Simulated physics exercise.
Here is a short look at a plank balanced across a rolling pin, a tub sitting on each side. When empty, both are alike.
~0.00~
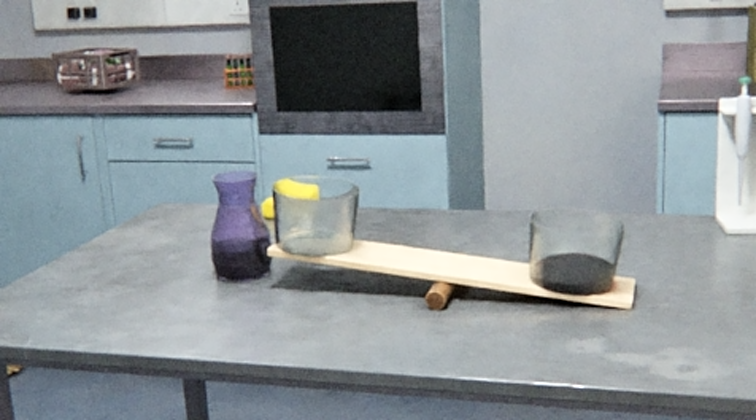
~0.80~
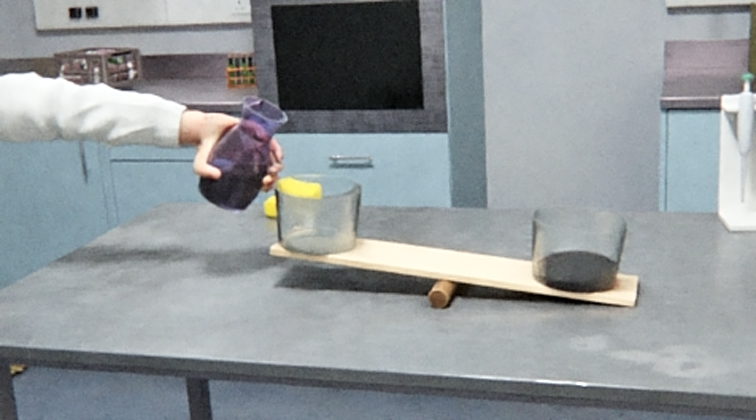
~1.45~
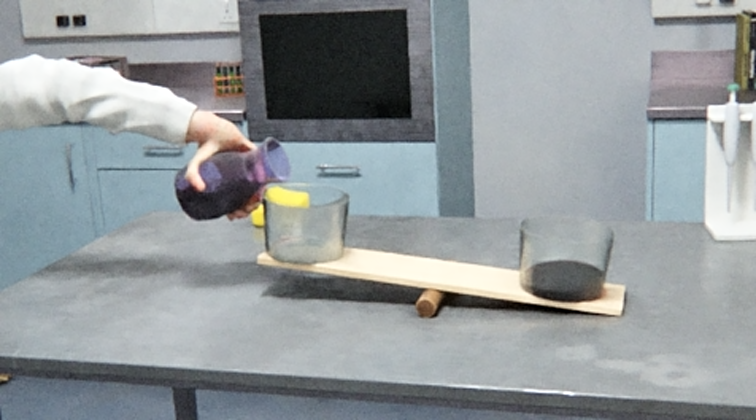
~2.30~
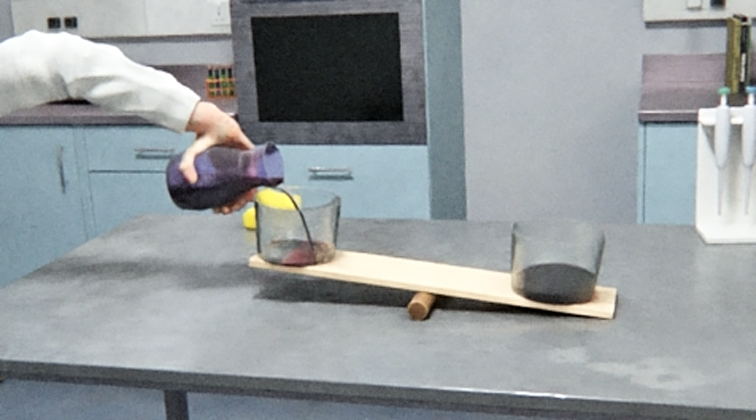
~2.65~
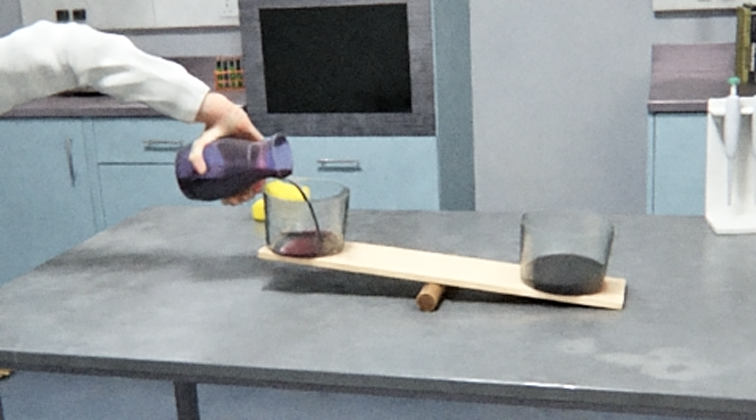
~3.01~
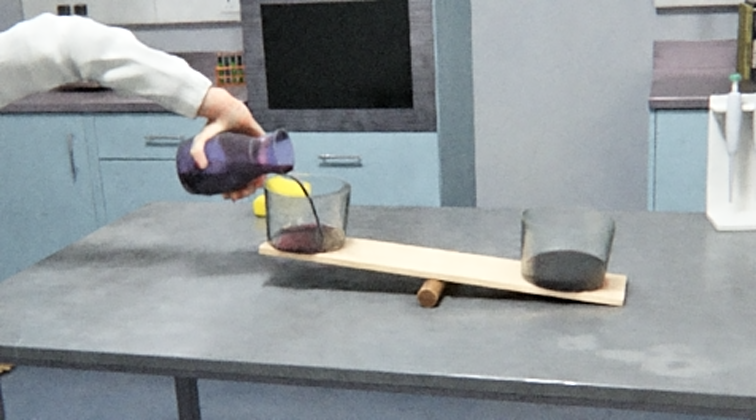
In a lab-like room with pale blue cabinets, a grey table is seen from slightly above, the view shifting slightly throughout. A wooden plank rests across a rolling pin, its left clear tub empty and raised, its right one low with a little dark contents, beside a purple carafe and something yellow. A white-sleeved arm lifts the carafe, tilts it rightward, and pours dark liquid into the left tub.
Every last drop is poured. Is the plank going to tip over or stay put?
It tips over.
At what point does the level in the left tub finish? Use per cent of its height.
30 %.
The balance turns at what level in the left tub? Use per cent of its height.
Near 10 %.
Around 5.6 s, the left tub is nearly empty; the plank has swung over, and that end is down.
Around 7.6 s, the left tub is about a quarter full; the plank has swung over, and that end is down.
Around 9.8 s, the left tub is about a quarter full; the plank has swung over, and that end is down.
